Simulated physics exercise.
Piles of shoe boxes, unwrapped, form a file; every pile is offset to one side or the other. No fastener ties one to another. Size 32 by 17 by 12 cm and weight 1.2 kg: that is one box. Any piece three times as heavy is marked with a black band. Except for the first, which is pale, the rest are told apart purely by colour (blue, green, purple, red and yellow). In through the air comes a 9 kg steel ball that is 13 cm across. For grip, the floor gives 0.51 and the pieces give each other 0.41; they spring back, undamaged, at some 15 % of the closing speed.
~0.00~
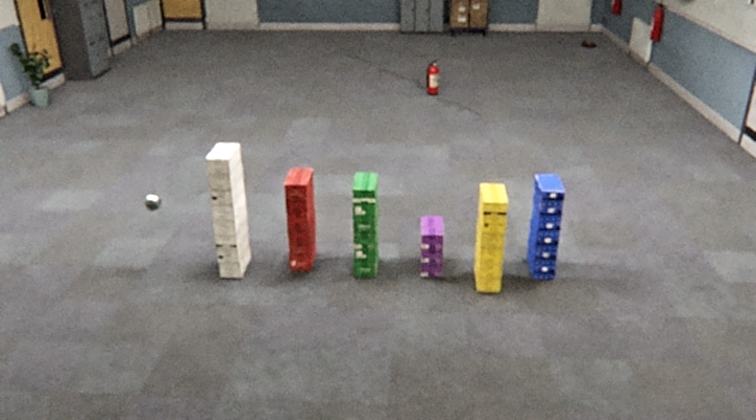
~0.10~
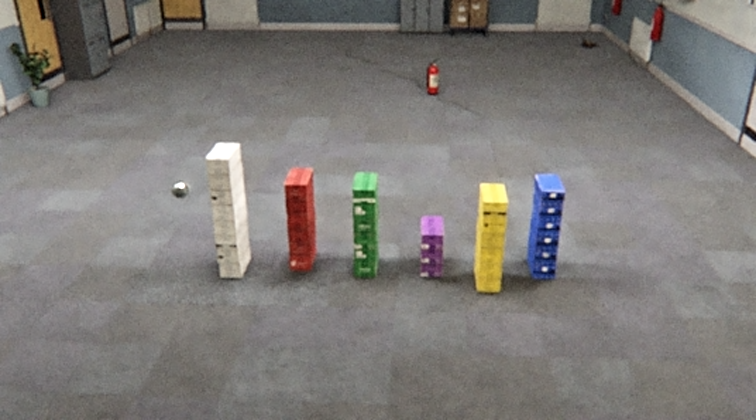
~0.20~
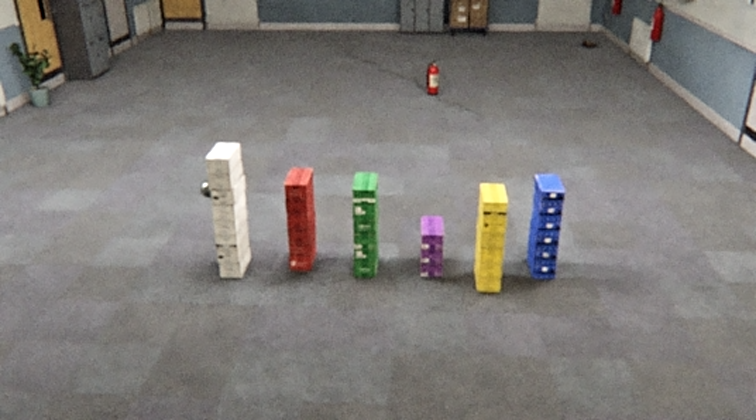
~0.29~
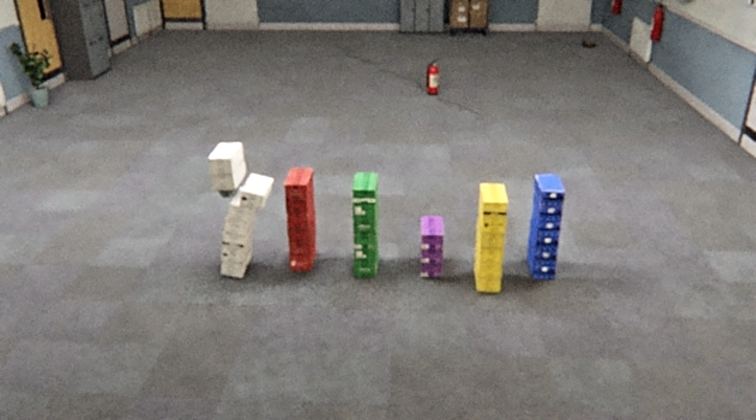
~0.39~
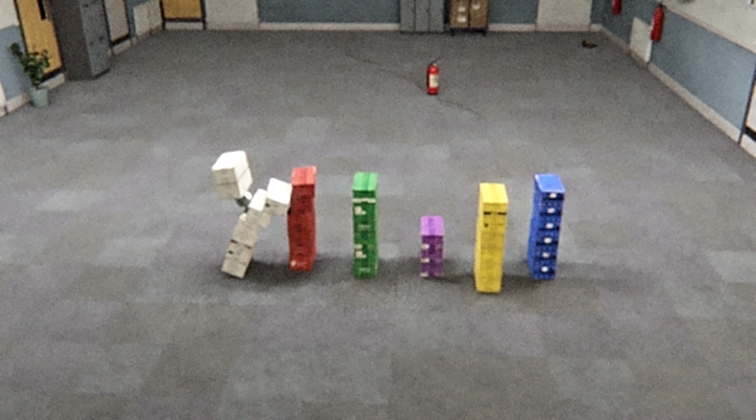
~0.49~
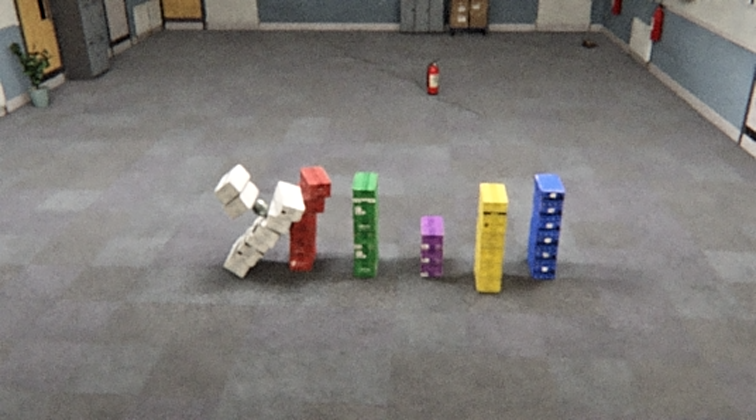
Six stacks of boxes, white, red, green, a shorter purple, yellow and blue from left to right, stand in a row on the grey carpet of a large room, seen from above by a still camera. A small silvery ball flies in from the left and strikes the upper part of the white stack. The white stack breaks apart and leans right into the red one, whose upper boxes shift rightward.
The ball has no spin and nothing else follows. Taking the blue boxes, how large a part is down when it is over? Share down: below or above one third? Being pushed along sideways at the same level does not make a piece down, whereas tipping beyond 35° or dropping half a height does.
Below.
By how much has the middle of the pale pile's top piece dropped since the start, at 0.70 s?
Roughly 70 cm.
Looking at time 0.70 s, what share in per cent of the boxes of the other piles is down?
By then 0 %.
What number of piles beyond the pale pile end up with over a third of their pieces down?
The total is 2.
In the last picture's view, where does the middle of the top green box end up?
About (466, 264).
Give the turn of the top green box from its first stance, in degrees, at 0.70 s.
Some 0°.
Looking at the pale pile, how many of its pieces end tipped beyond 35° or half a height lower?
That happens to 7 of them.
After 0.70 s, 8 of the pale pile down; none of the 6 blue boxes down (0 of 27 in all colours); top blue box unmoved; top red box leaning 8°.
After 1.22 s, 7 of the pale pile down; none of the 6 blue boxes down (10 of 27 in all colours); top blue box unmoved; top green box leaning 70°, 20 cm lower.
At rest (2.8 s), 7 of the pale pile down; none of the 6 blue boxes down (10 of 27 in all colours); top blue box unmoved; top red box upside down. That is 0 per cent. As the last picture would show them, middles, top blue box near (549, 190), top red box near (452, 230).
